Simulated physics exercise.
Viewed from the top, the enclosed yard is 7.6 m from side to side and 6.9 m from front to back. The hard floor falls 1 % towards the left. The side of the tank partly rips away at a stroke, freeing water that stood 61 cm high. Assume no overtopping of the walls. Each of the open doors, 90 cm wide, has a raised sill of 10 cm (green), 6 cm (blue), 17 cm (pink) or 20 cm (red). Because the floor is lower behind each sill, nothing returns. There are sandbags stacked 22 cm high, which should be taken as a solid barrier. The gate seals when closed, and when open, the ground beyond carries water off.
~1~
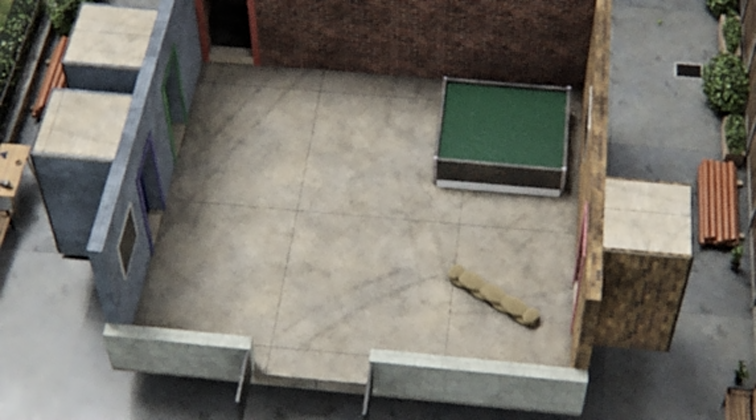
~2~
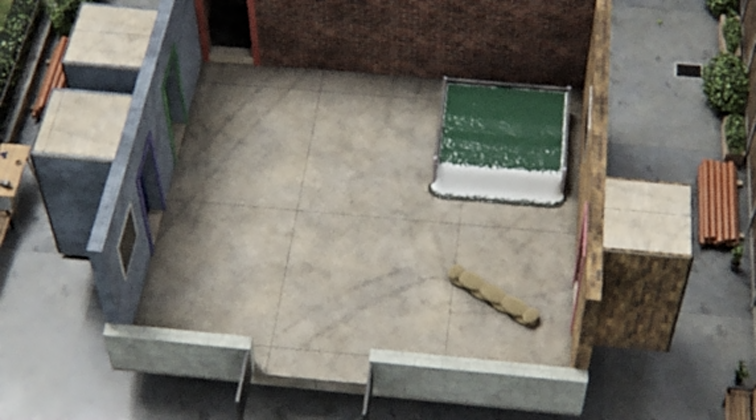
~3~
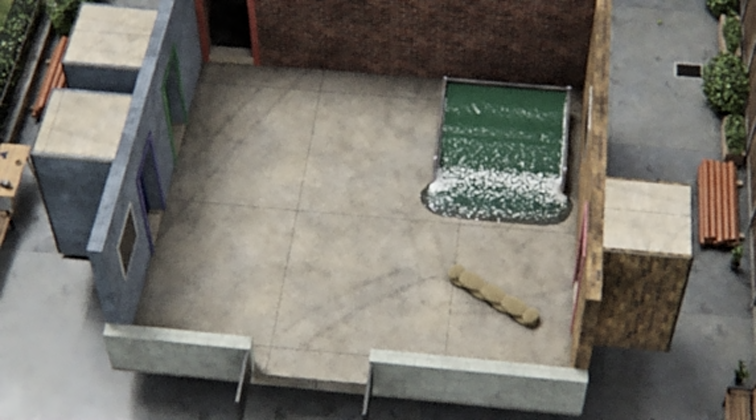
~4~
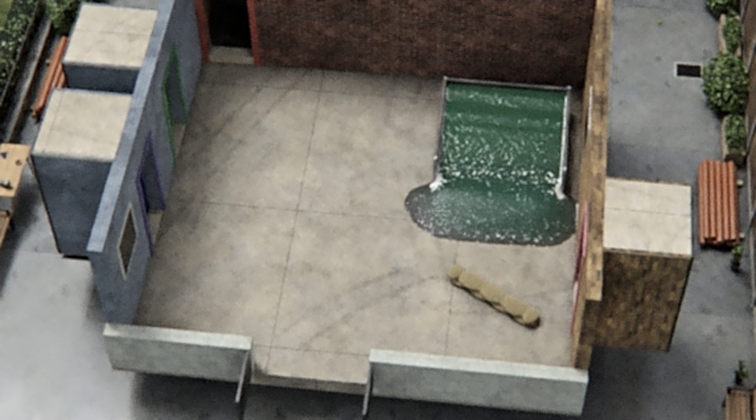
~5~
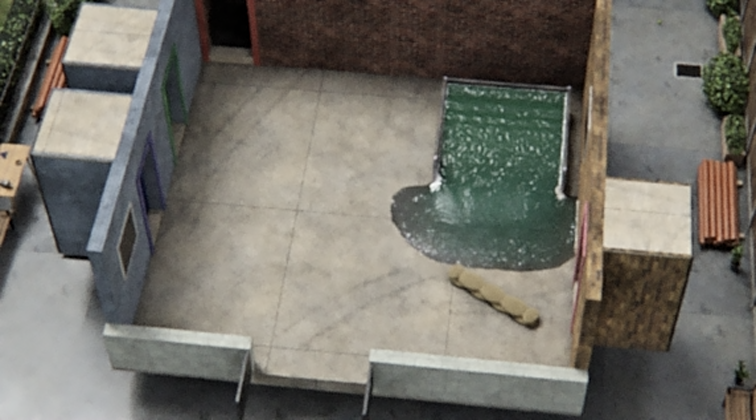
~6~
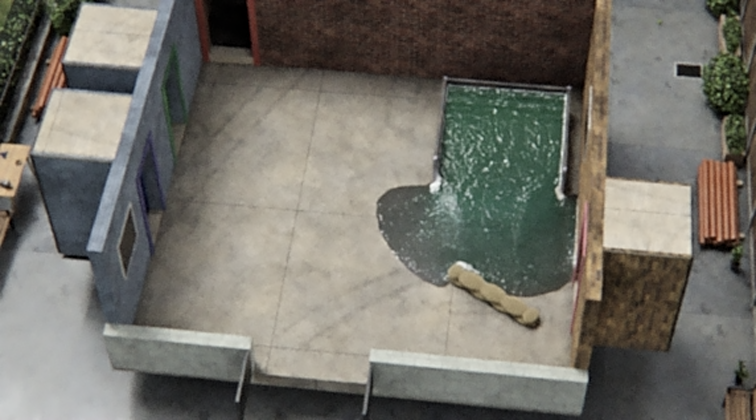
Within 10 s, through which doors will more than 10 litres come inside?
Green door: Not more than 10 litres; blue door: More than 10 litres; pink door: More than 10 litres; red door: Not more than 10 litres.
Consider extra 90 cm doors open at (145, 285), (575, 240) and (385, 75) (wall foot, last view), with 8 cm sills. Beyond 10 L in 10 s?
Result in order - more than that, more than that, not enough.
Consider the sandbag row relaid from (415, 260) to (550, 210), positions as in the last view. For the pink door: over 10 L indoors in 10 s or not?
Then the pink door stays short of the limit.
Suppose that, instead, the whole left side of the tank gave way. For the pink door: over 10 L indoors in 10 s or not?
Note: Pink door, short of the mark.
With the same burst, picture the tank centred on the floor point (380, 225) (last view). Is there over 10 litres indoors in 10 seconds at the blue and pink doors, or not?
Blue: Within limit; pink: Within limit.
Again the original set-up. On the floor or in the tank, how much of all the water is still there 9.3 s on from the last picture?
Around 80 percent of the water.
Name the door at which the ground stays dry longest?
The red door.
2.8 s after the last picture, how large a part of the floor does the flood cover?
About 45 per cent.
Then, 0.7 s after the last picture water covers 30 % of the floor and is deepest (38 cm) near (491, 287); green door not reached, blue door not reached, pink door 10 cm at the sill, 0 L in, red door not reached.
Then, 1.5 s after the last picture water covers 40 % of the floor and is deepest (42 cm) near (568, 390); green door not reached, blue door not reached, pink door 28 cm at the sill, 24 L in, red door not reached.
Then, 2.8 s after the last picture water covers 45 % of the floor and is deepest (28 cm) near (568, 390); green door not reached, blue door not reached, pink door 23 cm at the sill, 94 L in, red door not reached.
Then, 5.3 s after the last picture water covers 65 % of the floor and is deepest (20 cm) near (169, 309); green door not reached, blue door 12 cm at the sill, 0 L in, pink door 7 cm at the sill, 104 L in, red door not reached.
Then, 9.3 s after the last picture water covers 85 % of the floor and is deepest (18 cm) near (201, 69); green door 9 cm at the sill, 0 L in, blue door 10 cm at the sill, 65 L in, pink door 2 cm at the sill, 104 L in, red door 14 cm at the sill, 0 L in.
